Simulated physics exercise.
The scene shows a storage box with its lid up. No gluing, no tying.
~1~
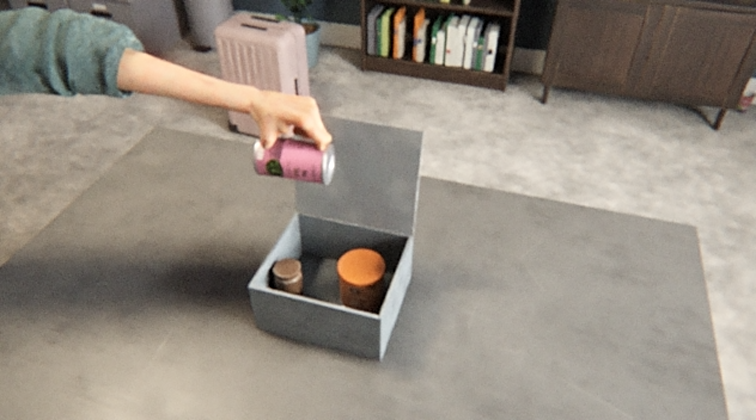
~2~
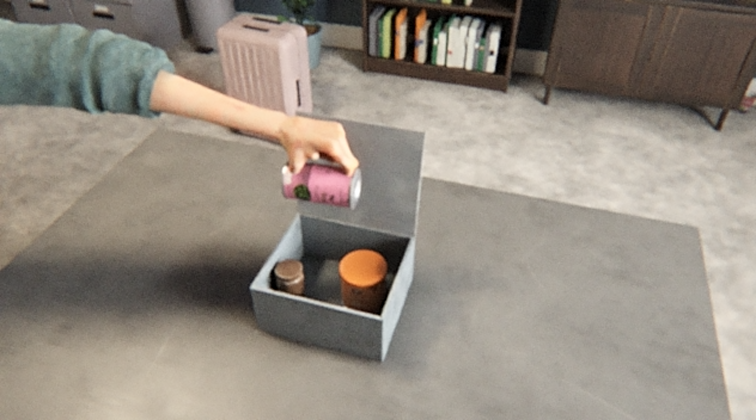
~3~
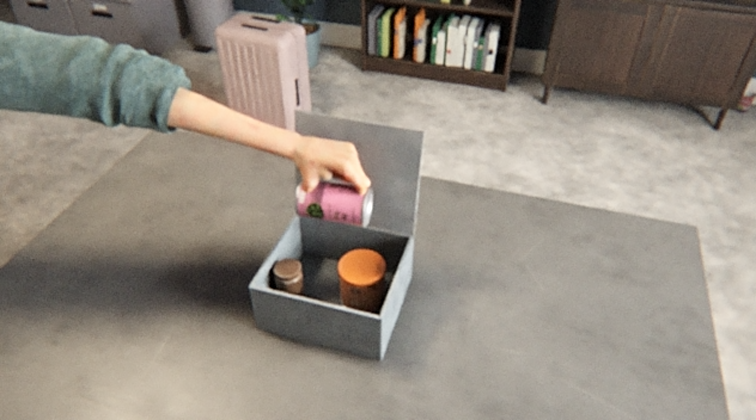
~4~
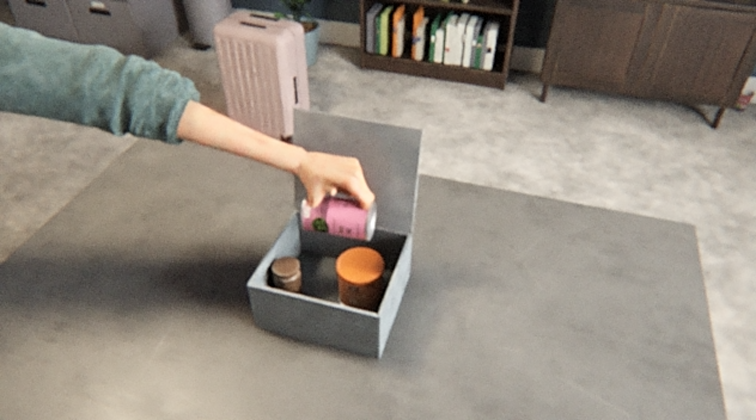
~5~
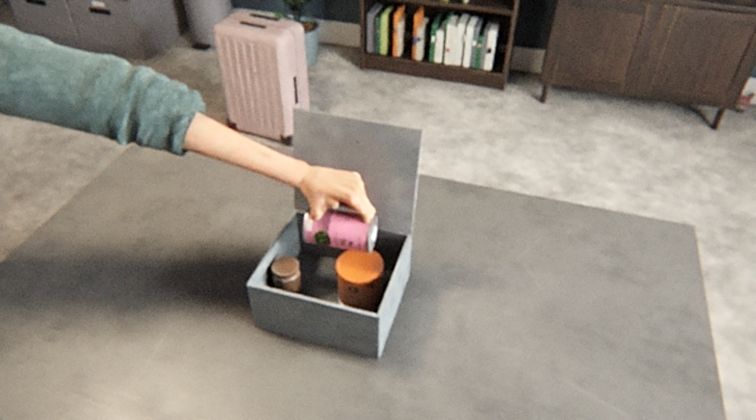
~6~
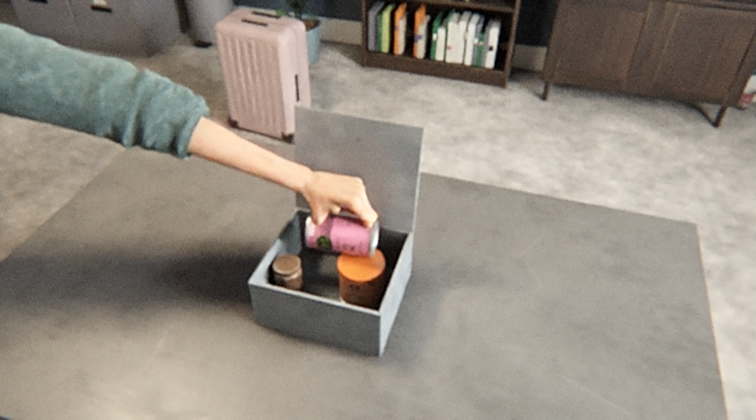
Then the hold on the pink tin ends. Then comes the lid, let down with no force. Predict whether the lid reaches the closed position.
Looks to me like the lid is kept from shutting.
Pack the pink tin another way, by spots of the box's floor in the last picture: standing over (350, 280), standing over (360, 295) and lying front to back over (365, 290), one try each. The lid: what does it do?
Try one: Not closed. Try two: Not closed. Try three: Not closed.
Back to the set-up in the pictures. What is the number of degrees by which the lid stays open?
Angle: About 20°.
Then, 0.40 s on from there, pink tin shifted about its own width near (321, 246).
Then, 1.10 s on from there, lid starting down; pink tin shifted about its own width near (316, 255).
Then, 1.50 s on from there, lid 65° above the rim; pink tin shifted about its own width near (316, 255).
Then, 1.90 s on from there, lid 31° above the rim; pink tin shifted about its own width near (316, 255).
In the end, lid 21° above the rim; moved from the start, pink tin; the other 2 unmoved. At the end, from the last picture's camera, pink tin near (316, 255).
